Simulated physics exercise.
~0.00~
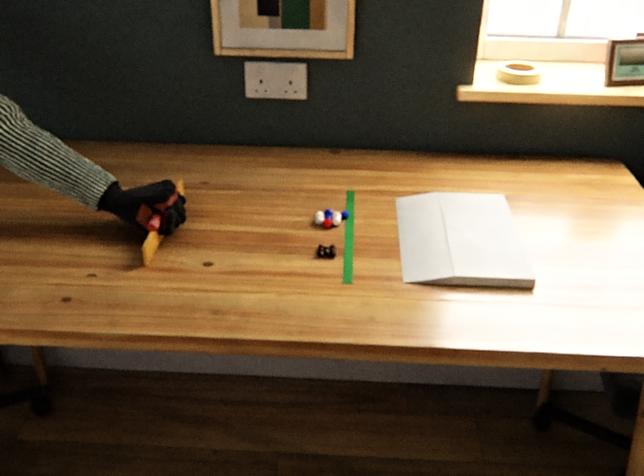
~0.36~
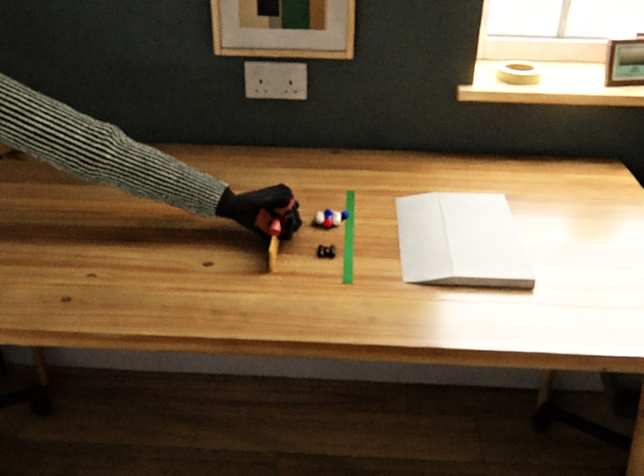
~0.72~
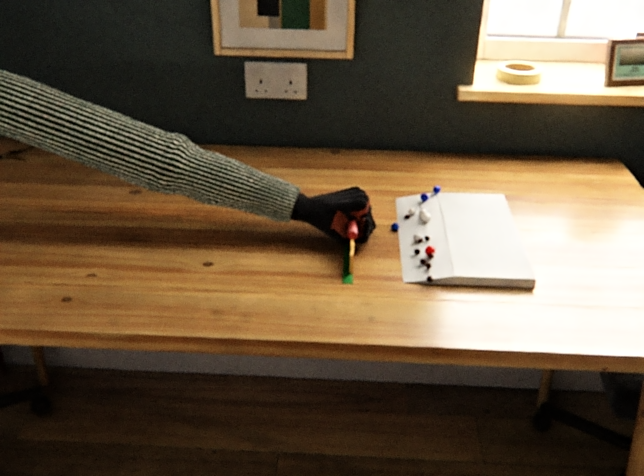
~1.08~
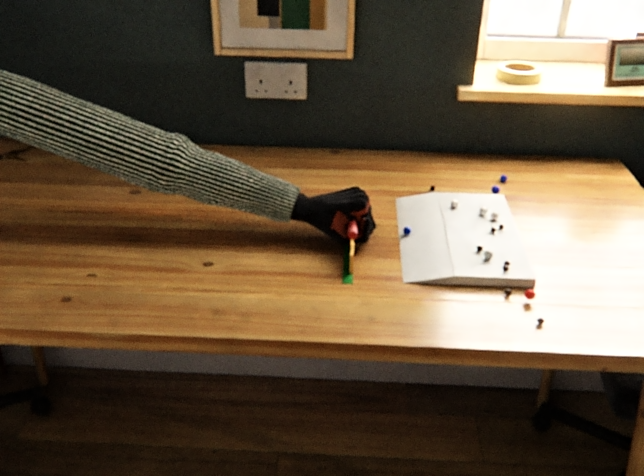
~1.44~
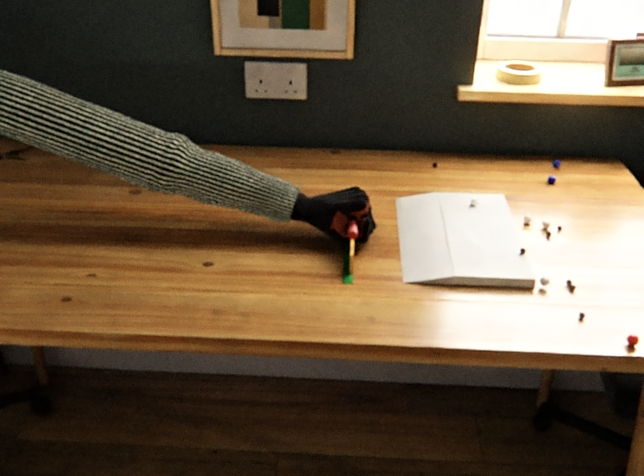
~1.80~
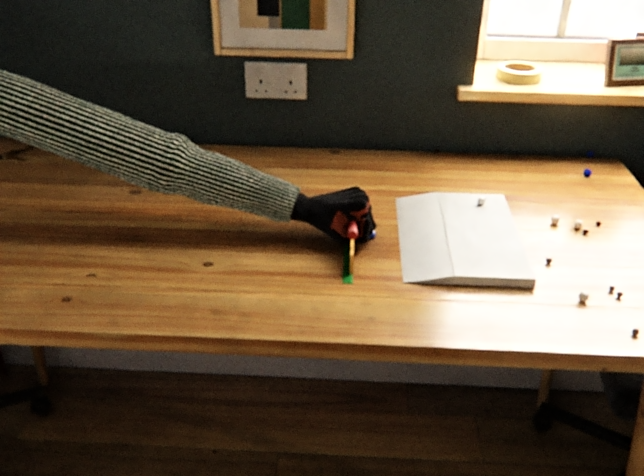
On a wooden table, a gloved hand sweeping small pieces rightward, stopping at green tape as most scatter beyond a white wedge.
